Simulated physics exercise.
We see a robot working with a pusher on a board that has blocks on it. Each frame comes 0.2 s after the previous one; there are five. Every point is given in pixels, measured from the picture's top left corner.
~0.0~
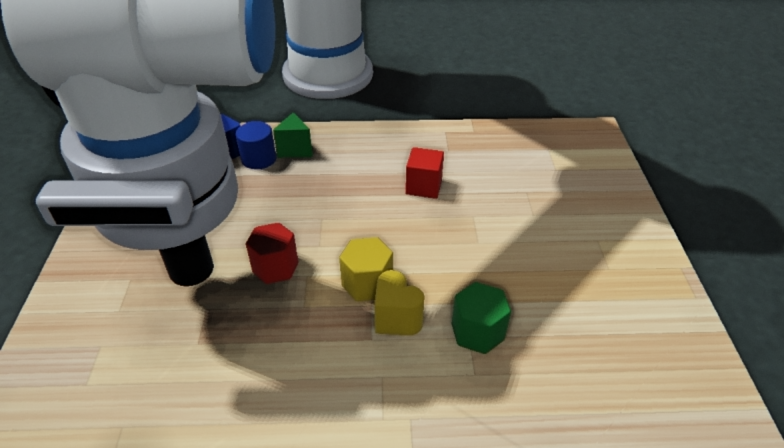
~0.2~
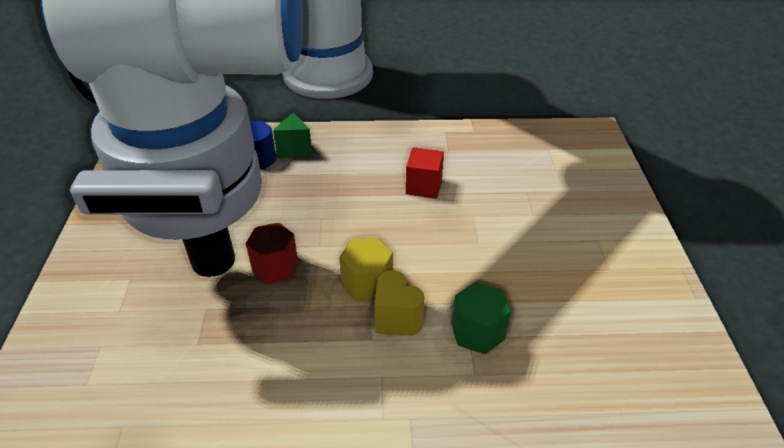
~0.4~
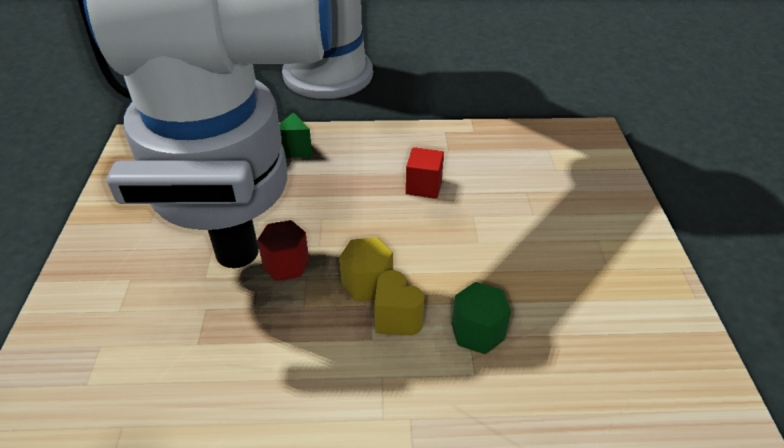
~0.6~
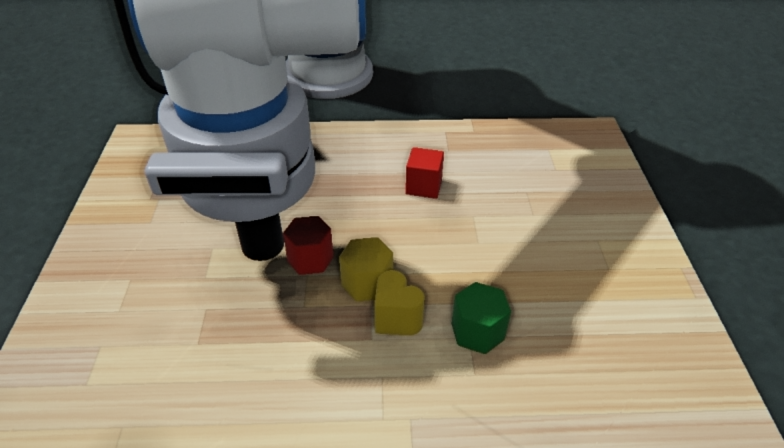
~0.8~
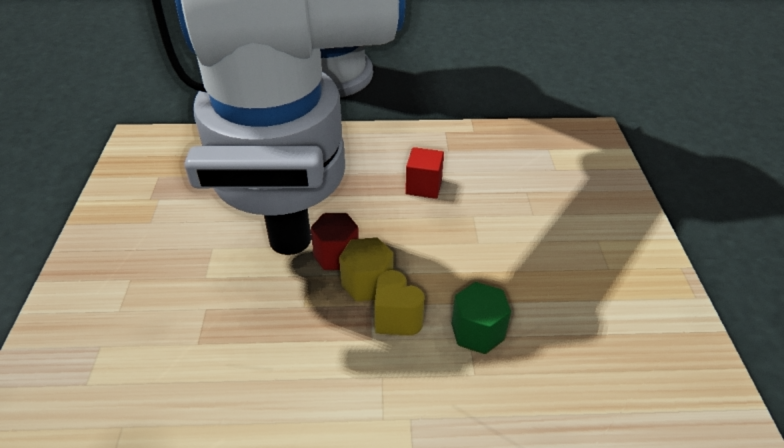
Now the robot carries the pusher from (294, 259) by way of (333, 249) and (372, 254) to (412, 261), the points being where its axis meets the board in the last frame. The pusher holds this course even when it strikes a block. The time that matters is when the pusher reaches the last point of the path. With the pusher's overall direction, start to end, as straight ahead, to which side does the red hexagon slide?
Left.
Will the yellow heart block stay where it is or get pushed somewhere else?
Shifted out of place.
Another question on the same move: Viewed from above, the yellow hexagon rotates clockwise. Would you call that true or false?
True.
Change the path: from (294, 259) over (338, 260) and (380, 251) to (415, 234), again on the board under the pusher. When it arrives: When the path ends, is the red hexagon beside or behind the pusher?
Answer: No.
What follows on the original path. One third of the way, pusher at (331, 231); red hexagon at (372, 217), turned 30° clockwise; yellow hexagon at (376, 253), turned 25° clockwise.
Two thirds of the way, pusher at (372, 236); red hexagon at (412, 216); yellow hexagon at (382, 257), turned 50° clockwise; yellow heart block at (398, 296).
At the end, pusher at (412, 242); red hexagon at (445, 213), turned 20° anticlockwise; yellow hexagon at (392, 263), turned 80° clockwise; yellow heart block at (397, 302), turned 20° anticlockwise; green hexagon in place.
